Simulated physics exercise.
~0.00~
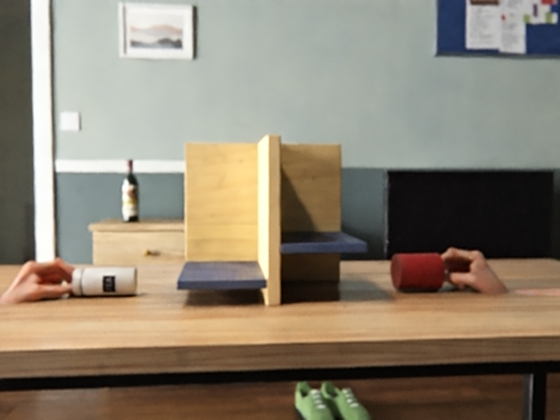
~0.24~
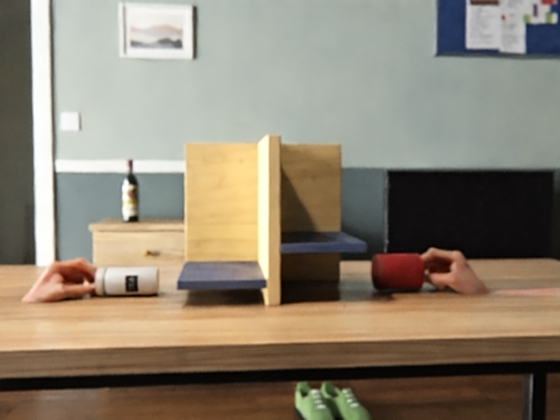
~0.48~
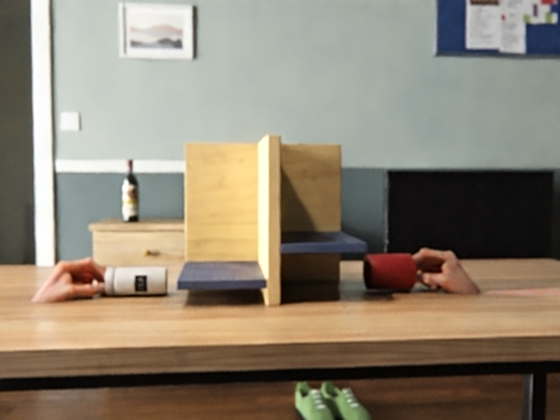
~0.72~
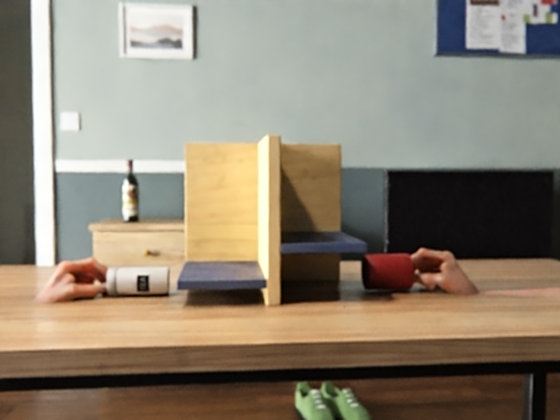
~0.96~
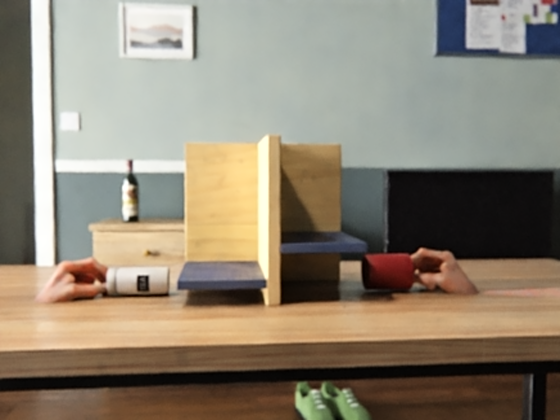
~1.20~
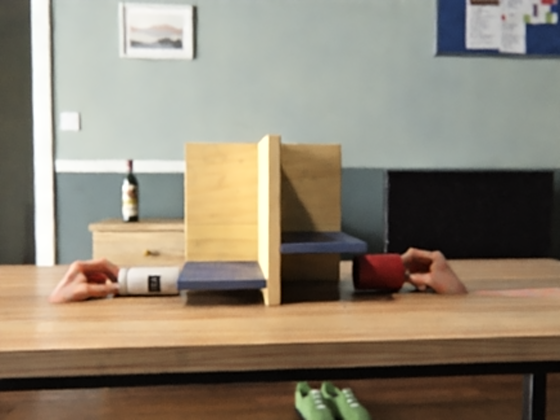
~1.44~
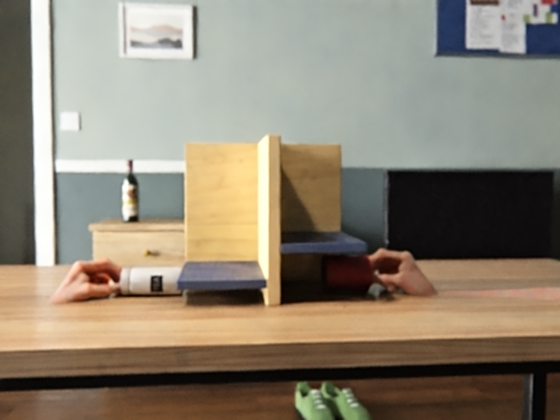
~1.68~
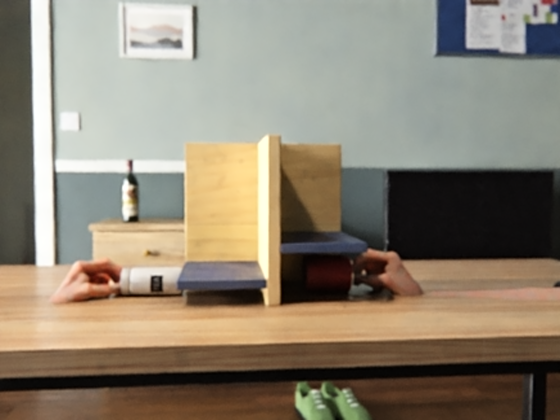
A white shaker and a red beaker, both on their sides, were pushed by hands from left and right toward a wooden stand's shelves; the shaker stopped at the low shelf's edge, while the beaker slid in under the higher one.
